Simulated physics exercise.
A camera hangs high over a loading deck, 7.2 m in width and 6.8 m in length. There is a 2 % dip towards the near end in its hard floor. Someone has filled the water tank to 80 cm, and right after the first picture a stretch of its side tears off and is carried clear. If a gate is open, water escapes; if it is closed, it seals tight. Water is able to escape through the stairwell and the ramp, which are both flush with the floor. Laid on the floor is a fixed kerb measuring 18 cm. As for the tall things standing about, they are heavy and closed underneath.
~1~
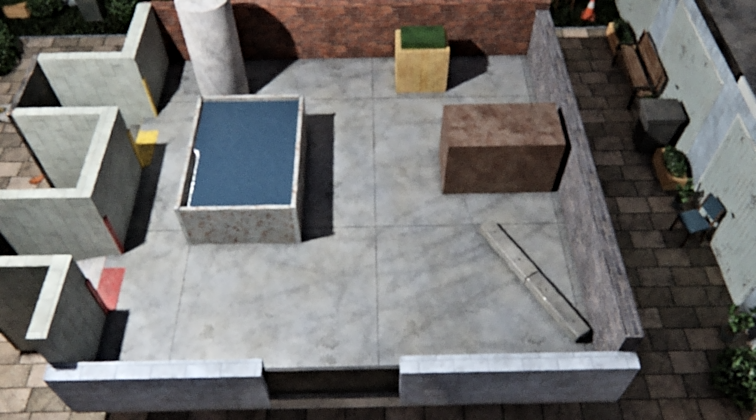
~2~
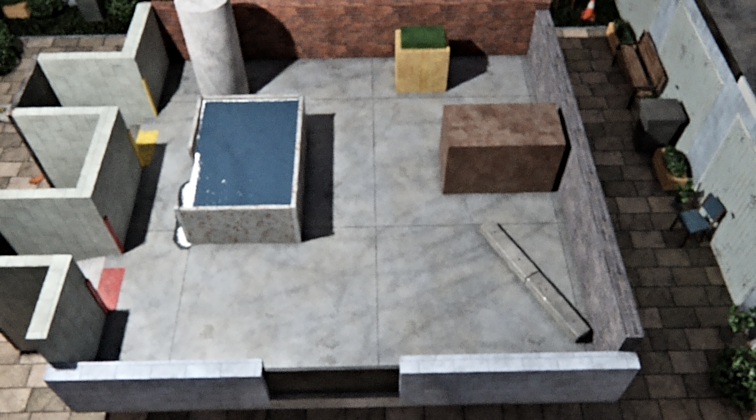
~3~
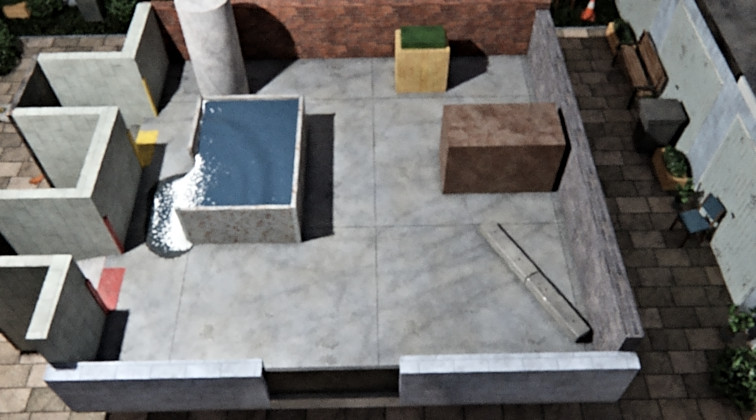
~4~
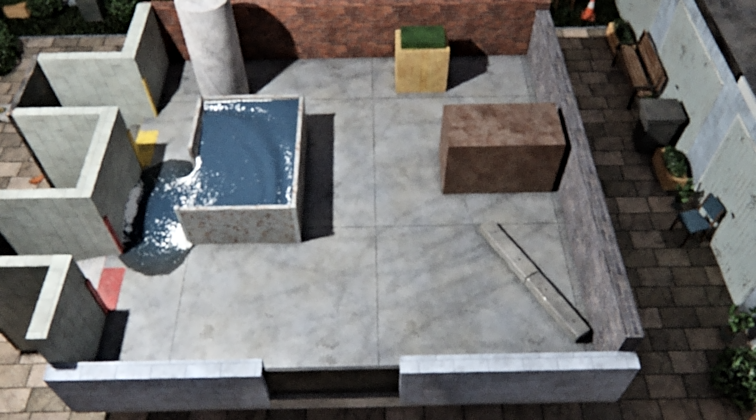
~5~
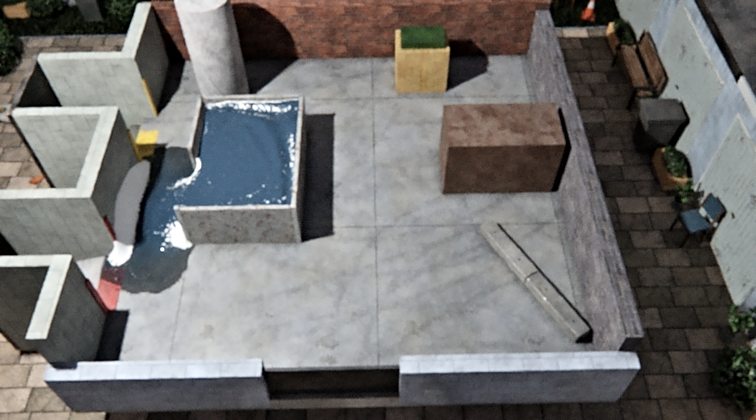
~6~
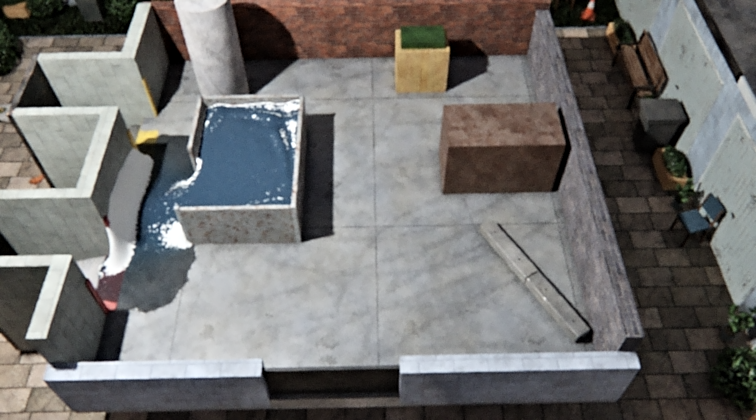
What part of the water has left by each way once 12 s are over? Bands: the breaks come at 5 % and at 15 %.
The gateway takes in not even 5 %. The stairwell (marked yellow) takes in from 5 to 15 %. The basement ramp (marked red) takes in above 15 %.
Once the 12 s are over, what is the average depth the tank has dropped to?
Mean depth: Some 6 cm.
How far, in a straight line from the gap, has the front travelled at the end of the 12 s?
I'd put it close to 7.0 m.
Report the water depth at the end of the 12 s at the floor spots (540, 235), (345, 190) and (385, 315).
Reading - approx. 4 / 5 / 9 cm.
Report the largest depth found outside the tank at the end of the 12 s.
14 cm or so.
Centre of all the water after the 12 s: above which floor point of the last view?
About (348, 241).
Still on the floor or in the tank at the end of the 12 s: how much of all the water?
Near 72 in a hundred is still there.
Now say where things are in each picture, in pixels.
The first frame shows still water, 80 cm deep, in the water tank at (244, 151).
In the second frame, water pours out at (194, 202) and has run 0.7 m, to (188, 247); deepest outside 28 cm, 80 cm at the water tank's back.
In the third frame, water pours out at (194, 203) and has run 0.9 m, to (160, 186); deepest outside 45 cm, 80 cm at the water tank's back.
In the fourth frame, the front is at (123, 254), 1.4 m from the gap at (195, 203); 2.1 m2 of floor is under water; 76 cm left at the back of the water tank.
In the fifth frame, the front is at (102, 274), 1.8 m from the gap at (195, 203); 2.8 m2 of floor is under water; 68 cm left at the back of the water tank.
In the sixth frame, water pours out at (194, 203) and has run 2.1 m, to (95, 301); deepest outside 94 cm, 68 cm at the water tank's back.
A moment later water covers 15 % of the floor and is deepest (62 cm) near (142, 220); gone so far, the gateway 0 %, the stairwell (marked yellow) 1 %, the basement ramp (marked red) 3 %.
Soon after water covers 25 % of the floor and is deepest (44 cm) near (131, 221); gone so far, the gateway 0 %, the stairwell (marked yellow) 2 %, the basement ramp (marked red) 6 %.
Next water covers 45 % of the floor and is deepest (30 cm) near (90, 387); gone so far, the gateway 0 %, the stairwell (marked yellow) 4 %, the basement ramp (marked red) 10 %.
Later on water covers 85 % of the floor and is deepest (17 cm) near (500, 379); gone so far, the gateway 0 %, the stairwell (marked yellow) 8 %, the basement ramp (marked red) 15 %.
At the end water covers 95 % of the floor and is deepest (14 cm) near (282, 383); gone so far, the gateway 0 %, the stairwell (marked yellow) 11 %, the basement ramp (marked red) 17 %.
